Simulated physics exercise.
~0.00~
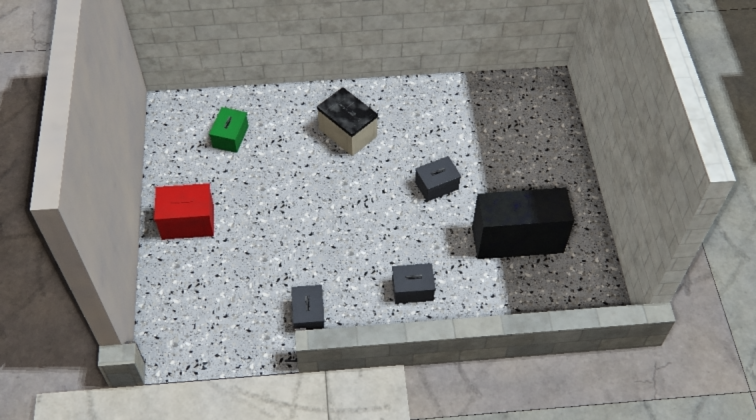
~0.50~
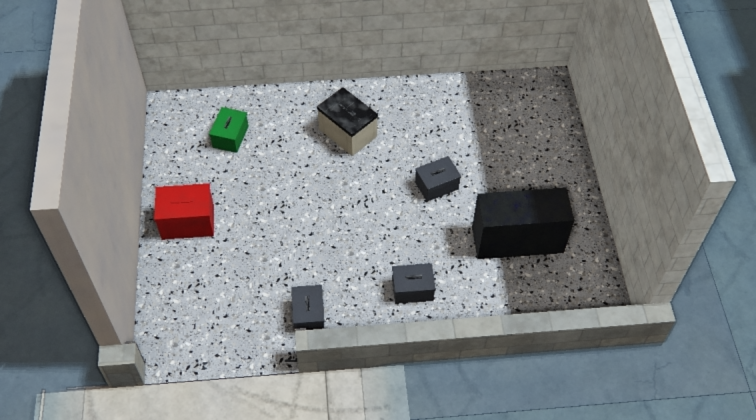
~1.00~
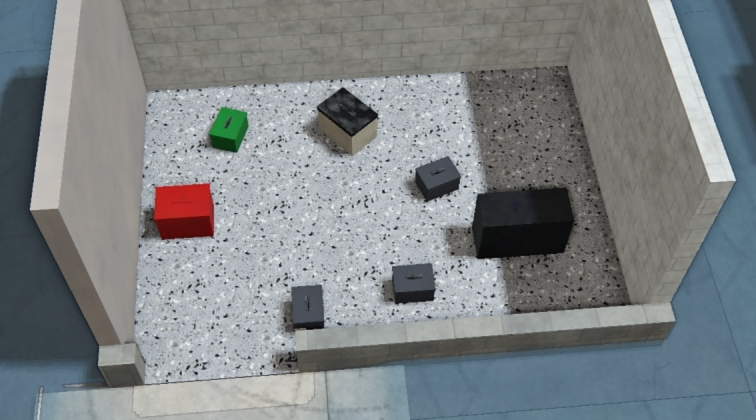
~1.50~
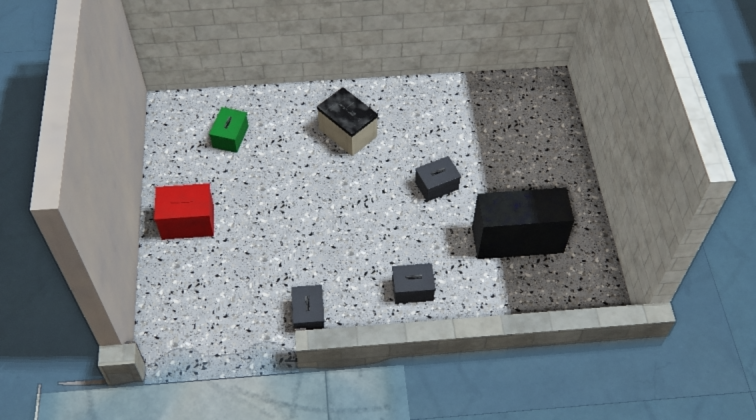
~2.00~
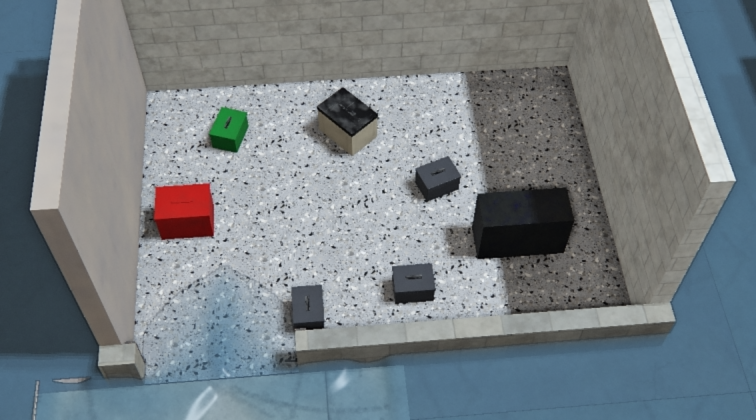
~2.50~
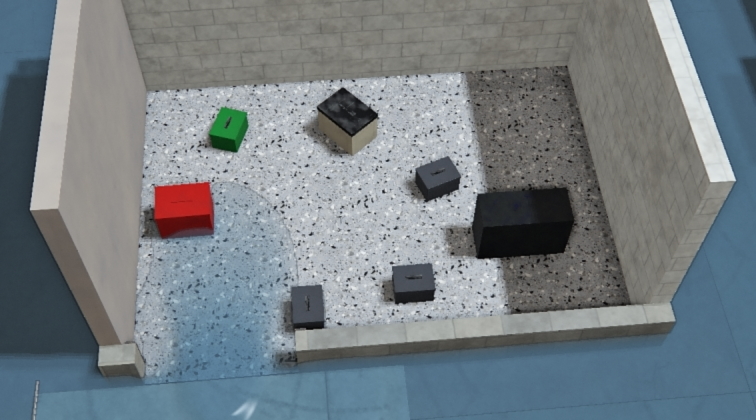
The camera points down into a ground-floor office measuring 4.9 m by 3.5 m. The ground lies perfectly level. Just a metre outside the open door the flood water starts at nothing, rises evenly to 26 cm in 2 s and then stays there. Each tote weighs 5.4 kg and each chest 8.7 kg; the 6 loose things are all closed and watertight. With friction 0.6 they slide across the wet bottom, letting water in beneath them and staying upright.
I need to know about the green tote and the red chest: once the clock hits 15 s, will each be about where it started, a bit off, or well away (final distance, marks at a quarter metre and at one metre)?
Green tote: Well away; red chest: Well away.
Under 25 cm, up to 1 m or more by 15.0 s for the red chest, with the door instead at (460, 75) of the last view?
Result for the red chest - displaced a long way.
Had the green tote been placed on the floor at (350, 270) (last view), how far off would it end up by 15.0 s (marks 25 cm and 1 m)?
It goes a long way.
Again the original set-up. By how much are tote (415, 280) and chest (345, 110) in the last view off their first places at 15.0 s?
One is off by 250 cm, the other by 200 cm, in the order asked.
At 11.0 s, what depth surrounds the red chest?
I'd put it at about 15 cm.
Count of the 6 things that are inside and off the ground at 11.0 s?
Count at that moment: 6.
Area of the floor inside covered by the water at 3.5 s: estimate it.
The covered patch comes to about 7.5 m2.
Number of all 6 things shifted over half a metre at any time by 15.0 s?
That makes 6.
After 3.5 s the green tote is near (225, 101), 0.3 m from its start, aground; the red chest is near (172, 104), 1.3 m from its start, aground; 0 afloat.
After 6.8 s the green tote is near (511, 119), 3.1 m from its start, afloat; the red chest is near (164, 81), 1.5 m from its start, afloat; 3 afloat.
After 11.0 s the green tote is near (325, 284), 2.3 m from its start, afloat; the red chest is near (205, 85), 1.5 m from its start, afloat; 6 afloat.
After 15.0 s the green tote is near (473, 123), 2.7 m from its start, afloat; the red chest is near (186, 80), 1.5 m from its start, afloat; 6 afloat.
